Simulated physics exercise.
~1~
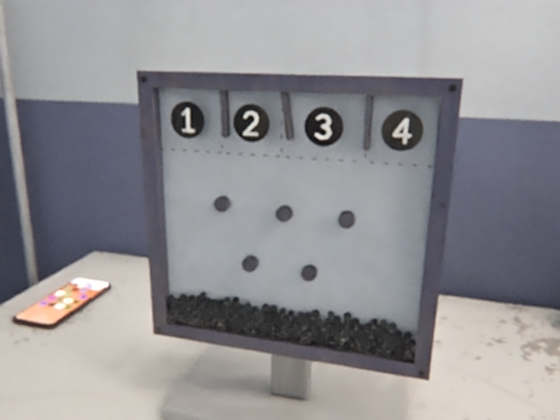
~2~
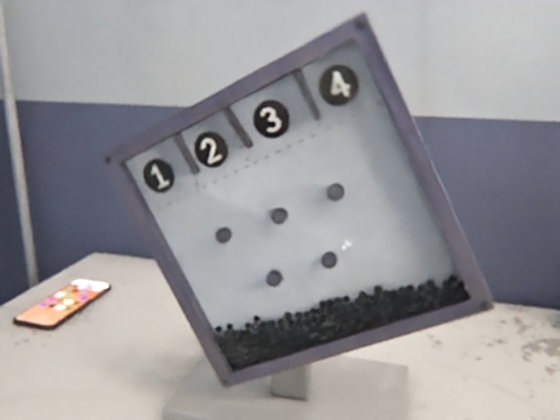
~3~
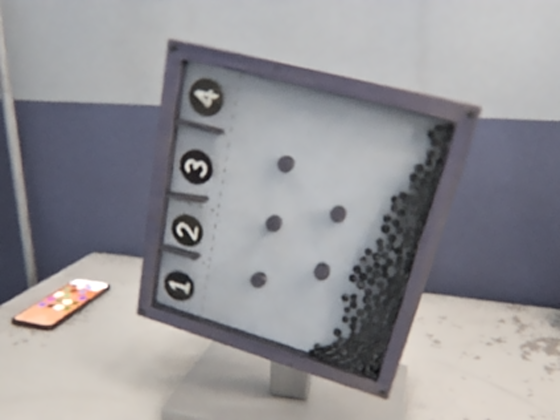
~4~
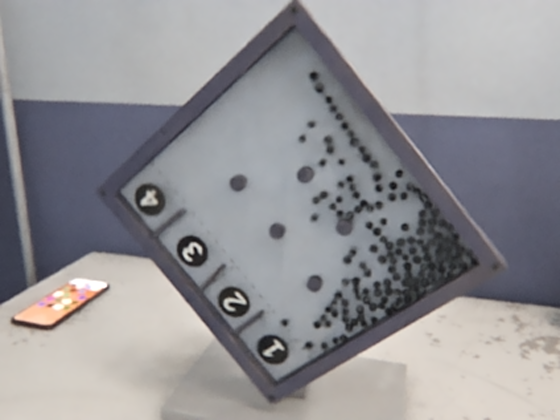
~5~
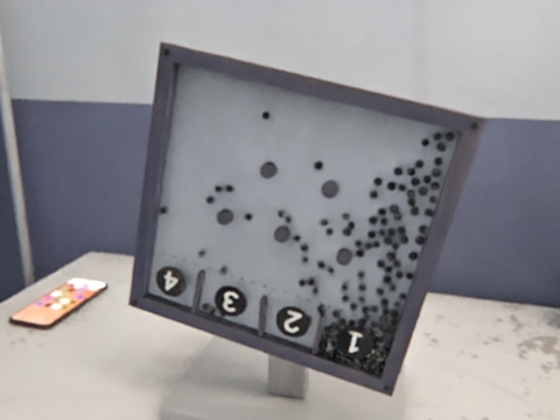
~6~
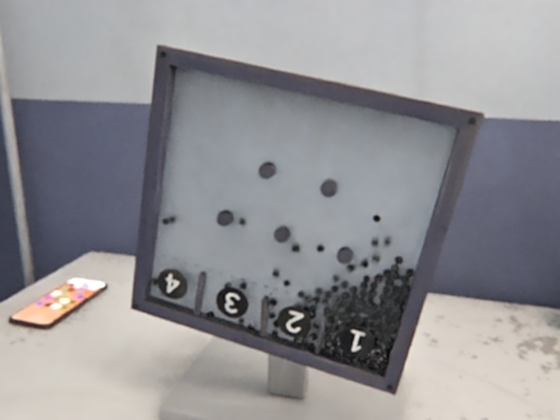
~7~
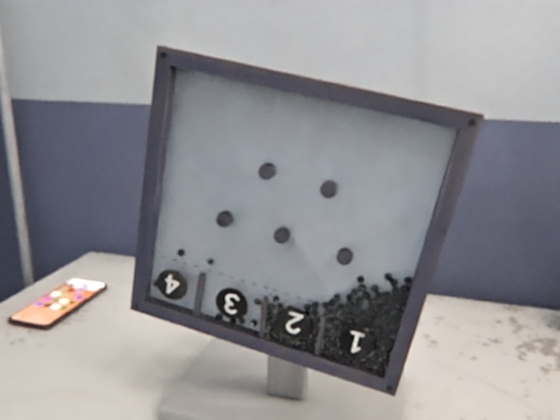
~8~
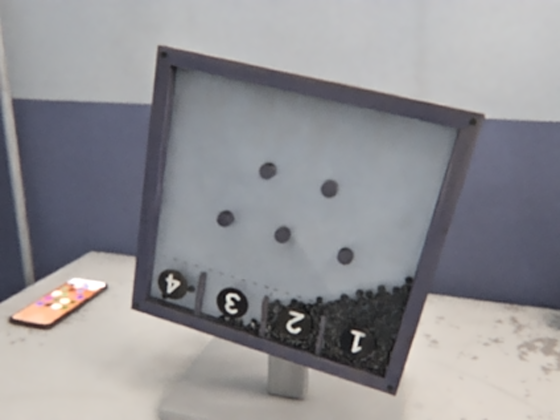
In this clip, a square see-through case of small black beads turns anticlockwise on its stand until nearly upside down, the beads sliding and scattering past round pegs before settling mostly in pockets one and two, with few in three and pocket four almost empty.
